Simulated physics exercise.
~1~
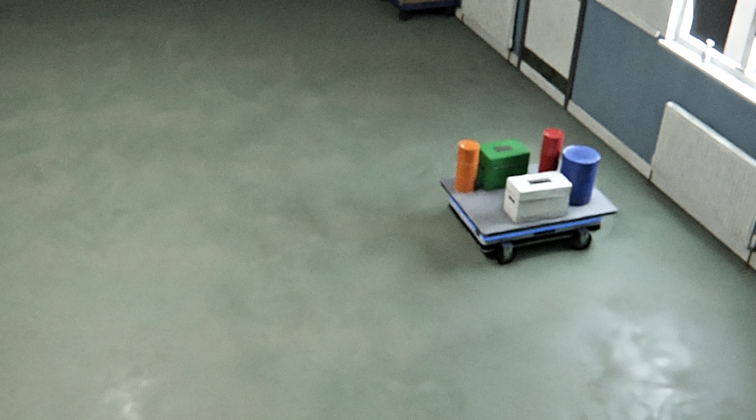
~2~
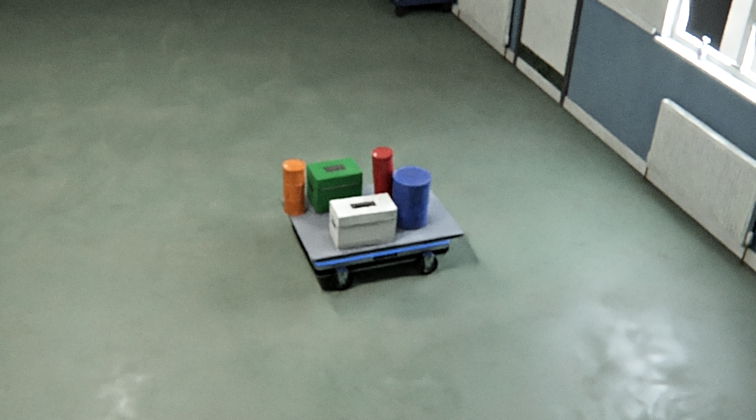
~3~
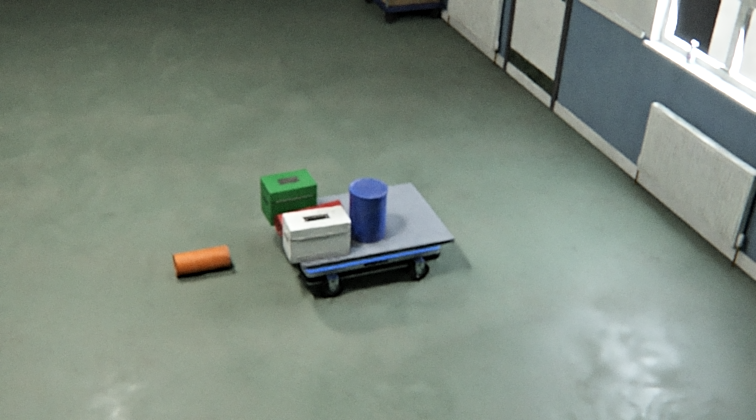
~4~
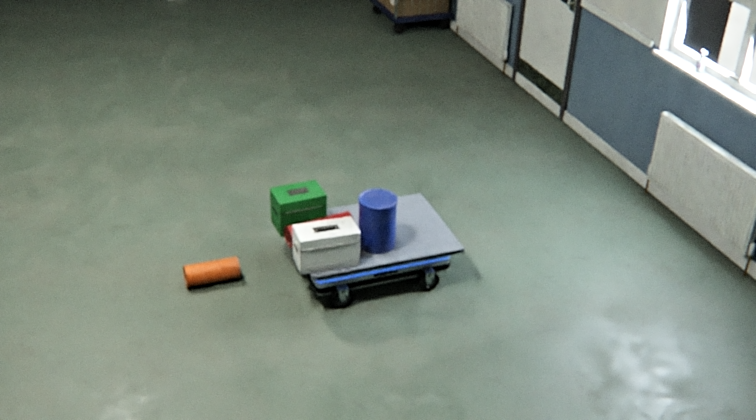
At the start, a low wheeled cart stands on a green floor, carrying an orange canister, a green toolbox, a red canister, a white toolbox and a blue pail, all upright. The cart travels to the left with everything still standing. It then comes to a stop, and its load shifts toward the left side of the deck. The orange canister ends up on its side on the floor, while the red one tips over behind the white toolbox. At the end, the cart is at rest, with both toolboxes and the blue pail still upright on it.
